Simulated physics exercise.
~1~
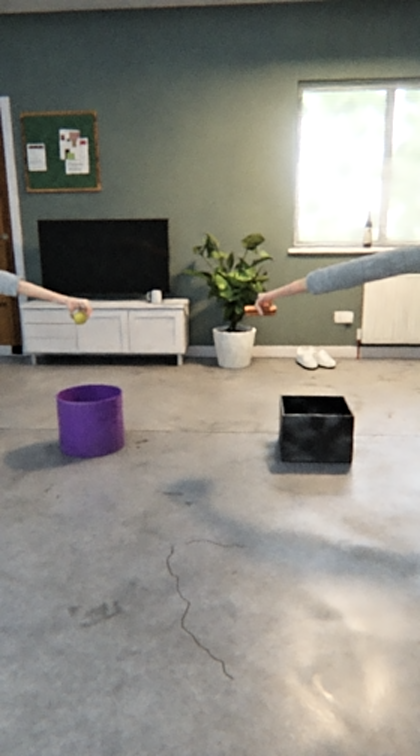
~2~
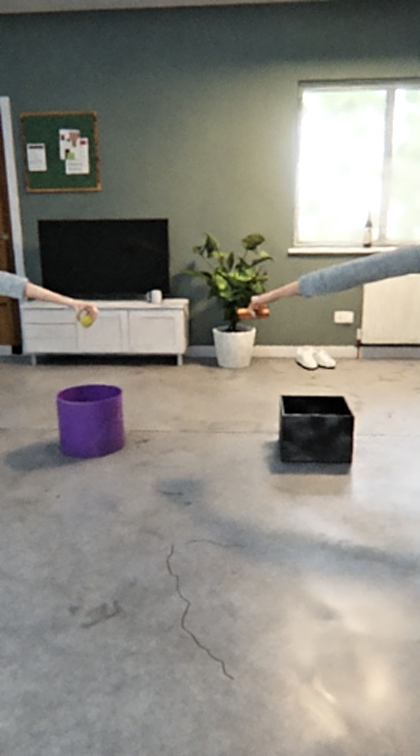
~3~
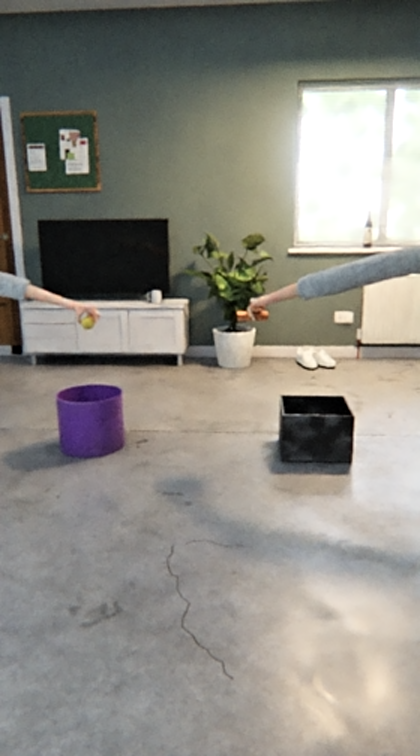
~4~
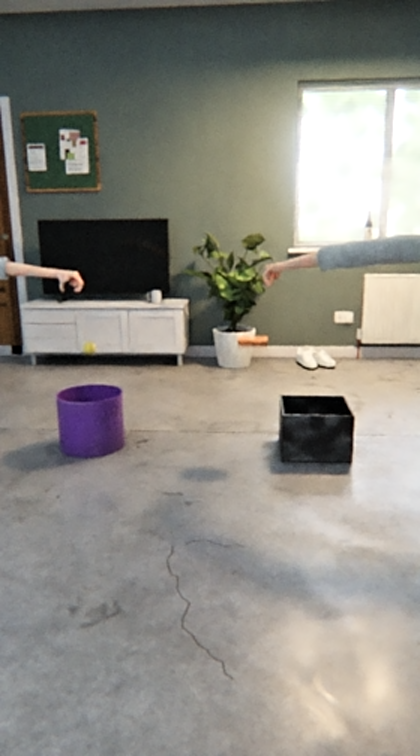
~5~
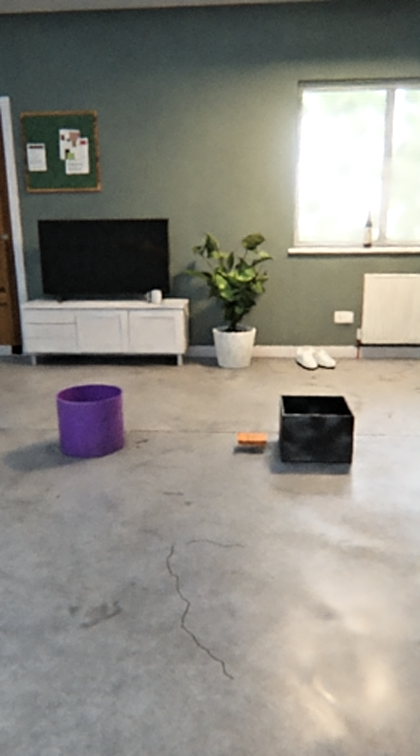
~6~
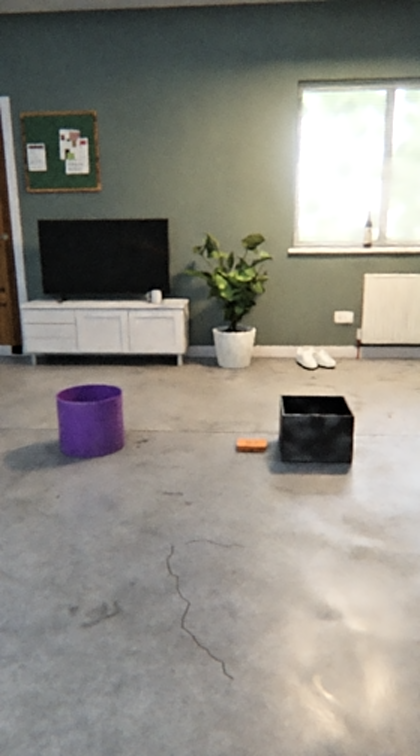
Two hands reach in from opposite sides of a grey-floored room, seen from a fixed view facing a green wall, the left one holding a yellow apple and the right one an orange case. A purple round bin stands below on the left and a black square crate on the right, with a television, a potted plant and a window behind. The hands shift slightly inward, then both let go and draw back as the objects fall. The apple drops into the purple bin, out of sight. The orange case misses the crate and lies on the floor just left of it.
